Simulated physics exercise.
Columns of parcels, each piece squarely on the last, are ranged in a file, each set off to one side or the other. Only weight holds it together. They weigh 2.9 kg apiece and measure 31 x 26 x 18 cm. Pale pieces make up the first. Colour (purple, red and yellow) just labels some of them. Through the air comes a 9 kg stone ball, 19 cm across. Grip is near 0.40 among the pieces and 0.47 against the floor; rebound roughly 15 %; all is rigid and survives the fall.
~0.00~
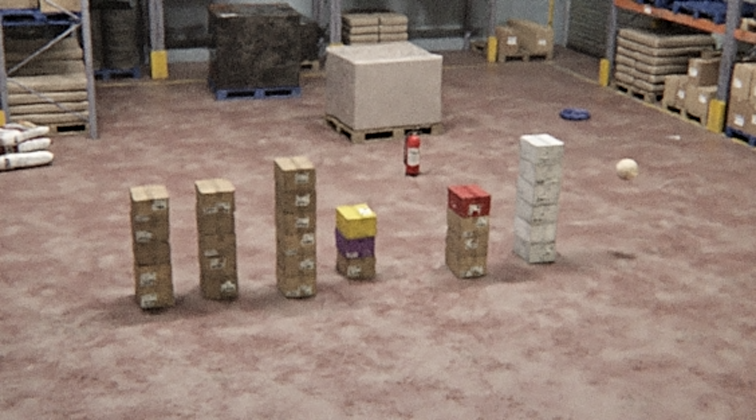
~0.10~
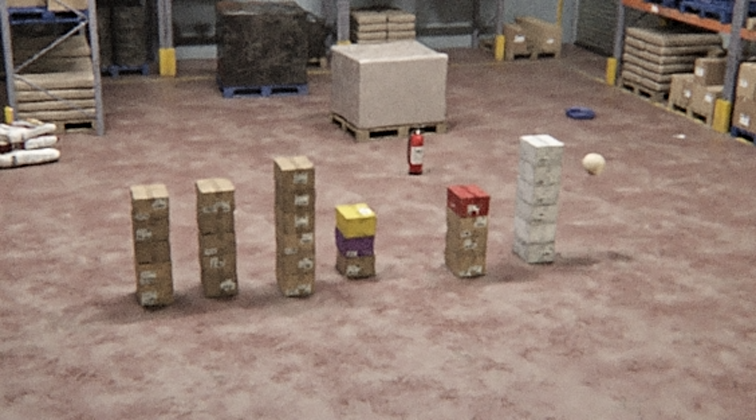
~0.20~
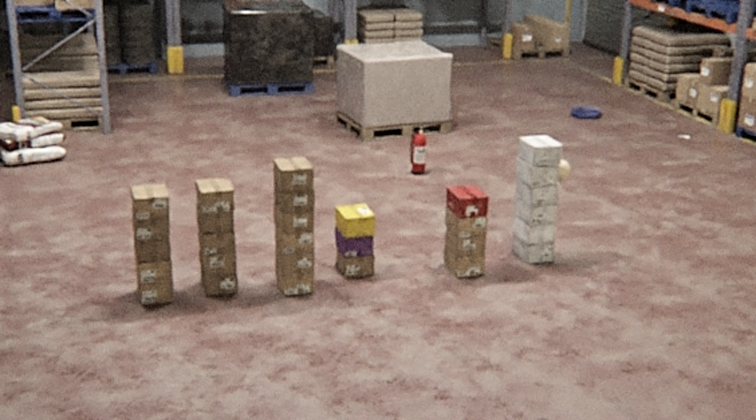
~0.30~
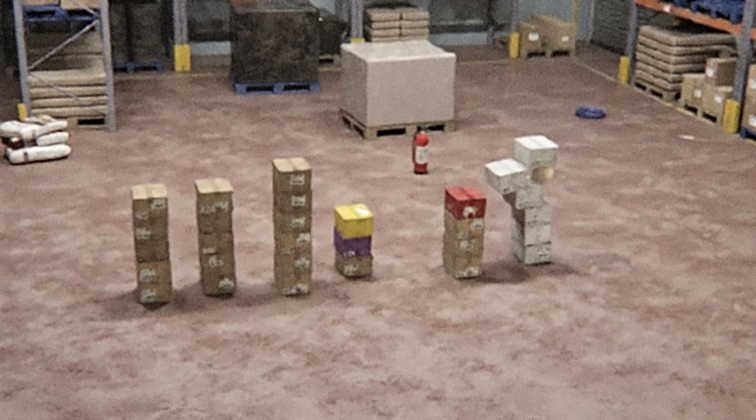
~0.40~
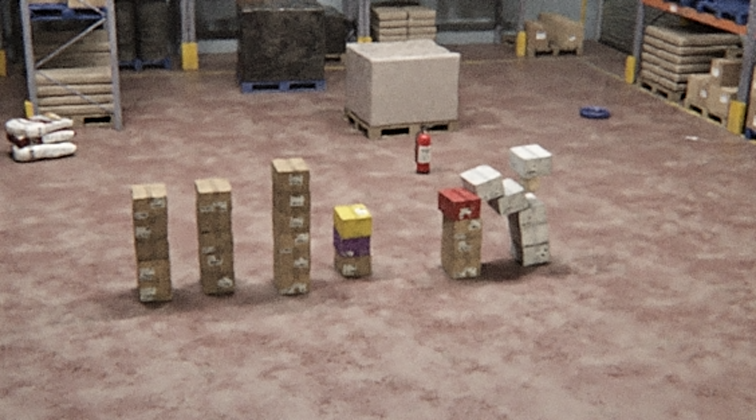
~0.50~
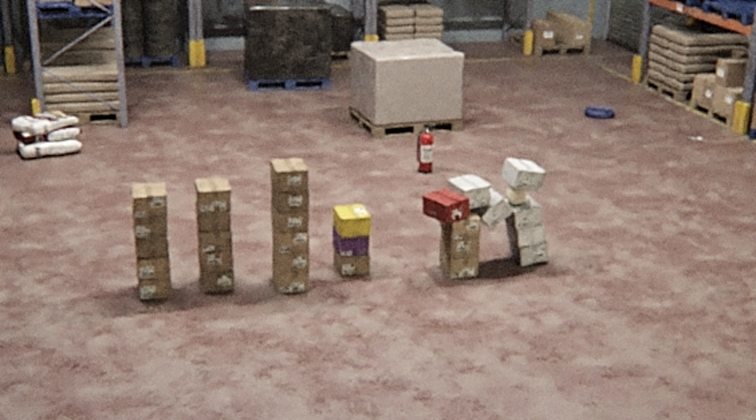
Stacked parcels in a warehouse row, a pale ball flying in from the right, buckling the white column leftward into the red-topped stack.
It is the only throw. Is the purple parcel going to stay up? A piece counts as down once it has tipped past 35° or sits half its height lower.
The purple parcel stays up.
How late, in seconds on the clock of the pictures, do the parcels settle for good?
At about 1.5 s.
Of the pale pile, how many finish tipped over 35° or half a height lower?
3 pale pieces.
Around 0.56 s, 3 of the pale pile down; none of the 23 other parcels down, 2 disturbed; purple parcel unmoved; red parcel tipped 11°.
Around 0.72 s, 3 of the pale pile down; 1 of the 23 other parcels down; purple parcel unmoved; red parcel tipped 47°, 14 cm lower.
Around 0.88 s, 3 of the pale pile down; 1 of the 23 other parcels down; purple parcel unmoved; red parcel on its side.
Around 1.10 s, 3 of the pale pile down; 1 of the 23 other parcels down; purple parcel unmoved; red parcel upside down.
Finally (1.8 s), 3 of the pale pile down; 1 of the 23 other parcels down; purple parcel unmoved; red parcel upside down; yellow parcel unmoved. Seen by the last camera, middles, purple parcel near (350, 240), red parcel near (371, 283).
